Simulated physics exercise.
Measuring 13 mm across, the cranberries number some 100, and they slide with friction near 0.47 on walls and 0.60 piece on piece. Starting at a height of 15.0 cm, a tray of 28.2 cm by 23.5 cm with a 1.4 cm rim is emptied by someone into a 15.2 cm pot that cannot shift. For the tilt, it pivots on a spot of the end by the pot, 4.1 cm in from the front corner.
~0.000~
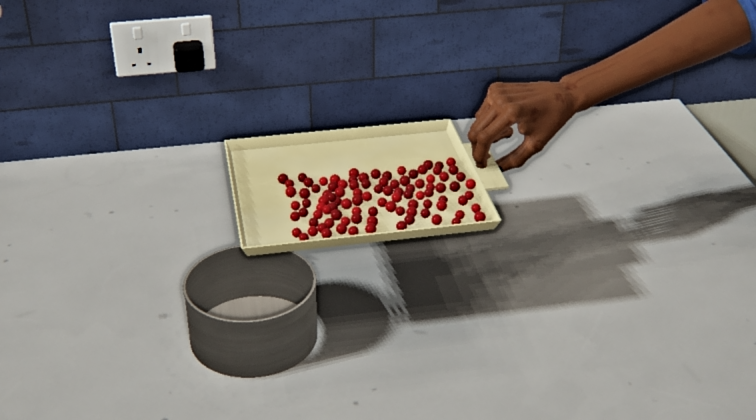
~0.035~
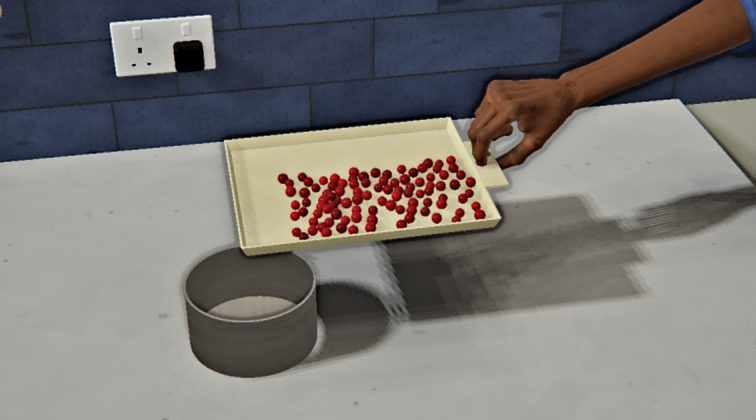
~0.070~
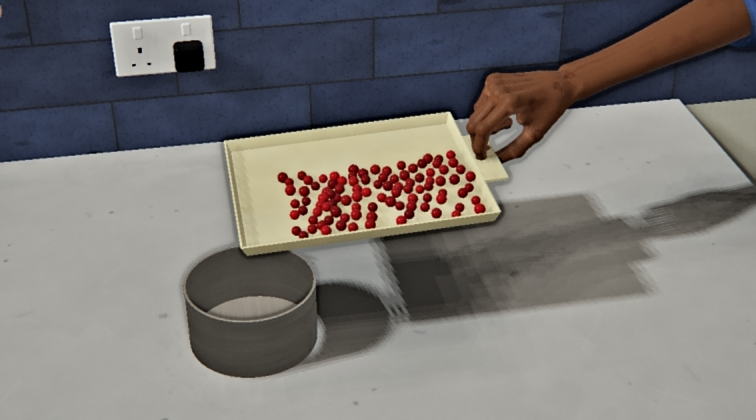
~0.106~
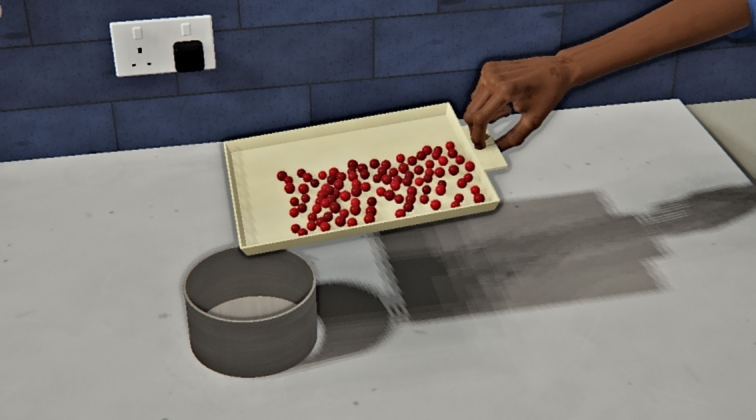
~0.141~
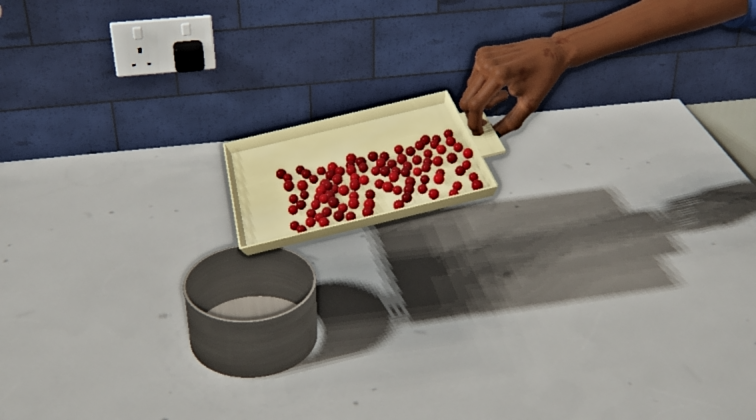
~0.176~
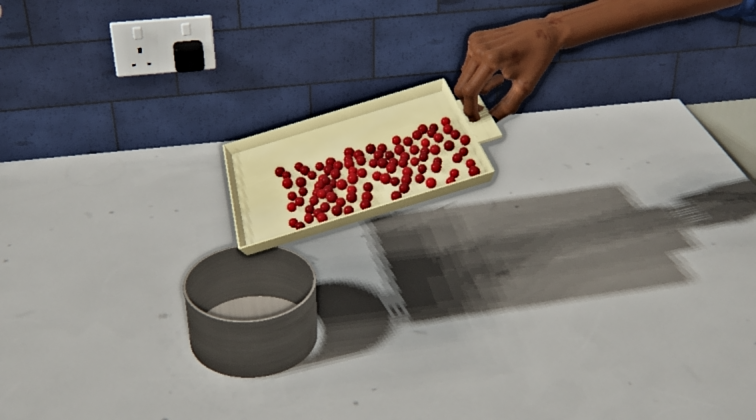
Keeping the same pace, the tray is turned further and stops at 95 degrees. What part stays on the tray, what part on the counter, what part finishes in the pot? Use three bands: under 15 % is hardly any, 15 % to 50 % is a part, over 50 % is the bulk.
Shares - tray: Hardly any; counter: The bulk; pot: A part.
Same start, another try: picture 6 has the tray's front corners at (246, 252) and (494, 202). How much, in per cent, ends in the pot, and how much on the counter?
The pot gets 50 and the counter 50.
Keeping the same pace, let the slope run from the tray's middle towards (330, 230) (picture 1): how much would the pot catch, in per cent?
45 %.
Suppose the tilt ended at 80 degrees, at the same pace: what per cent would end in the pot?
Roughly 40 %.
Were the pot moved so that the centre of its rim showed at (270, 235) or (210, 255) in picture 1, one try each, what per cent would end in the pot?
Roughly 15 per cent, then 70 per cent.
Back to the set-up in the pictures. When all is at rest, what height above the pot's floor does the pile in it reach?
Close to 2.0 cm up.
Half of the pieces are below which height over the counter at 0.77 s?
Median height: Approx. 10 cm.
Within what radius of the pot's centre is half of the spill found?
Some 18 centimetres.
After 0.53 s, tilt 53 degrees; the tray holds 100 %, the pot 0 %.
Then, at 0.77 s, tilt 80 degrees; the tray holds 35 %, the pot 15 %.
After 1.11 s, tilt 95 degrees; the tray holds 0 %, the pot 40 %.
In the end, at 1.7 s, tray 0 %, counter 60 %, pot 40 %.
